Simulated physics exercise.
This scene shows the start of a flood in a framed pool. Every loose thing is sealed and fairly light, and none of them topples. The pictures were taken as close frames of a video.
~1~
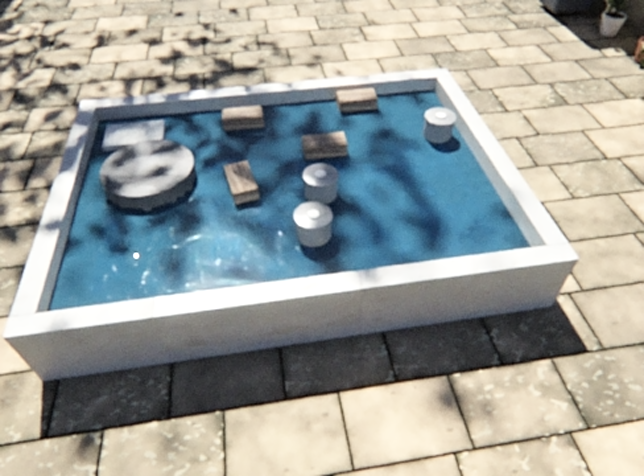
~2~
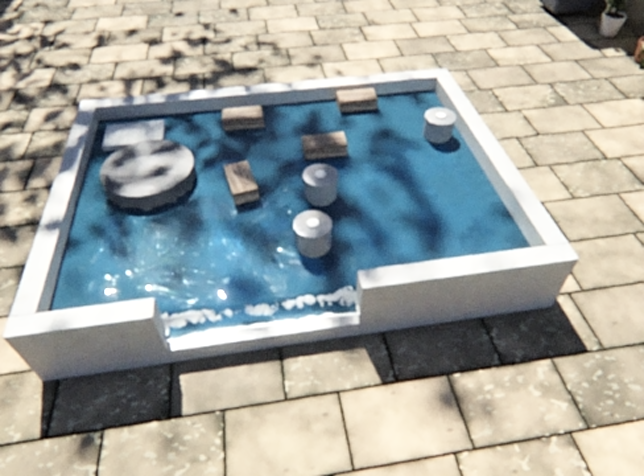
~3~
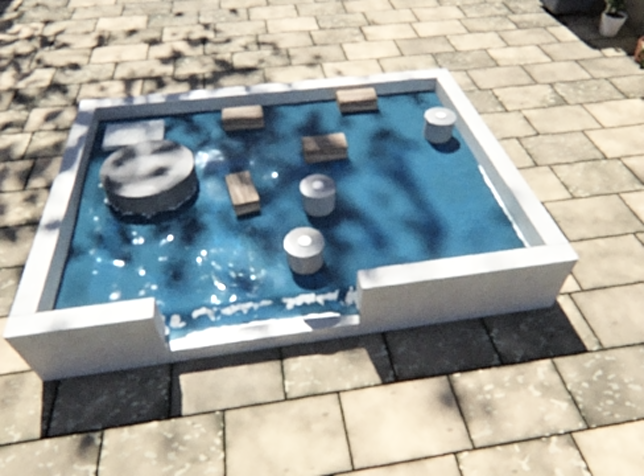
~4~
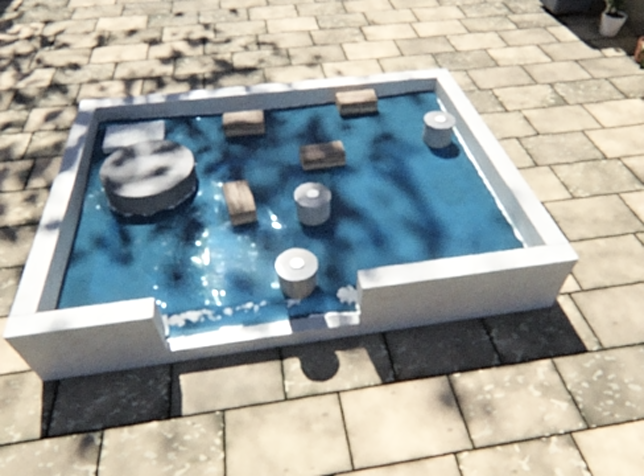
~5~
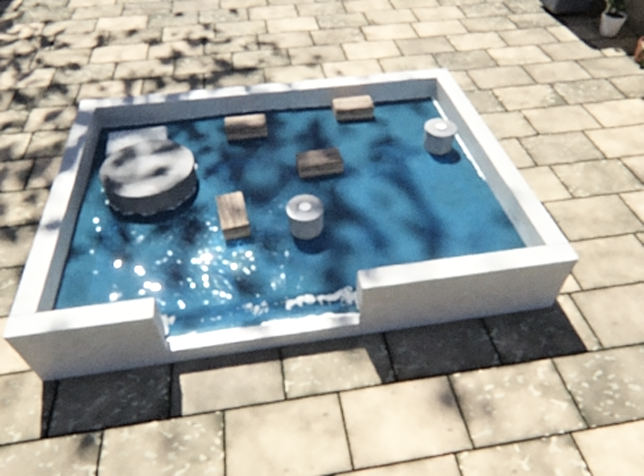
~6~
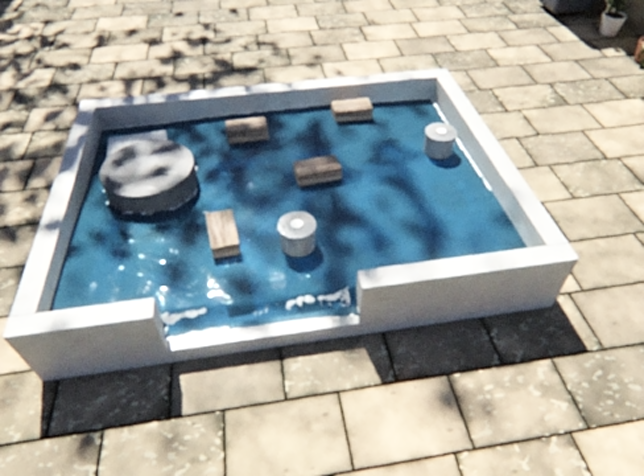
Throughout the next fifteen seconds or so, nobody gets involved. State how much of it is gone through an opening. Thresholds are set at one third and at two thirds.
Center third.
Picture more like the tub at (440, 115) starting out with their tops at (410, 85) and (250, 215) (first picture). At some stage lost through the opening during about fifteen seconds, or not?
Taking them in turn: Held back, then flushed away.
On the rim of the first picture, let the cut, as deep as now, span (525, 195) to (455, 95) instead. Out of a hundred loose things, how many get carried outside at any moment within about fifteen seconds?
90 per cent or so.
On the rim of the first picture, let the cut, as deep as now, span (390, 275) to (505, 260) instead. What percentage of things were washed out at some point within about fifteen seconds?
That would be near 60 per cent of the things.
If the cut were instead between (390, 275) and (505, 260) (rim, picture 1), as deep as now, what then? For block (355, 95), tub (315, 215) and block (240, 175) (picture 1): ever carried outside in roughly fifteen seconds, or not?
Okay, so: Never exits for the first, makes it outside for the second, makes it outside for the third.
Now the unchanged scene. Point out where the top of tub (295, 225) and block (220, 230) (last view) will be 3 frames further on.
Near pixel (280, 279) and pixel (220, 271).
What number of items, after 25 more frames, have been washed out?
The answer here is 4.
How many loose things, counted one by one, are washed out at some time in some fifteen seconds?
Number: 4.
A moment on, 1 of 8 are out; 7 afloat.
Next, 3 of 8 are out; 5 afloat.
Later, 4 of 8 are out; 4 afloat.
In the end, 4 of 8 are out; 4 afloat.
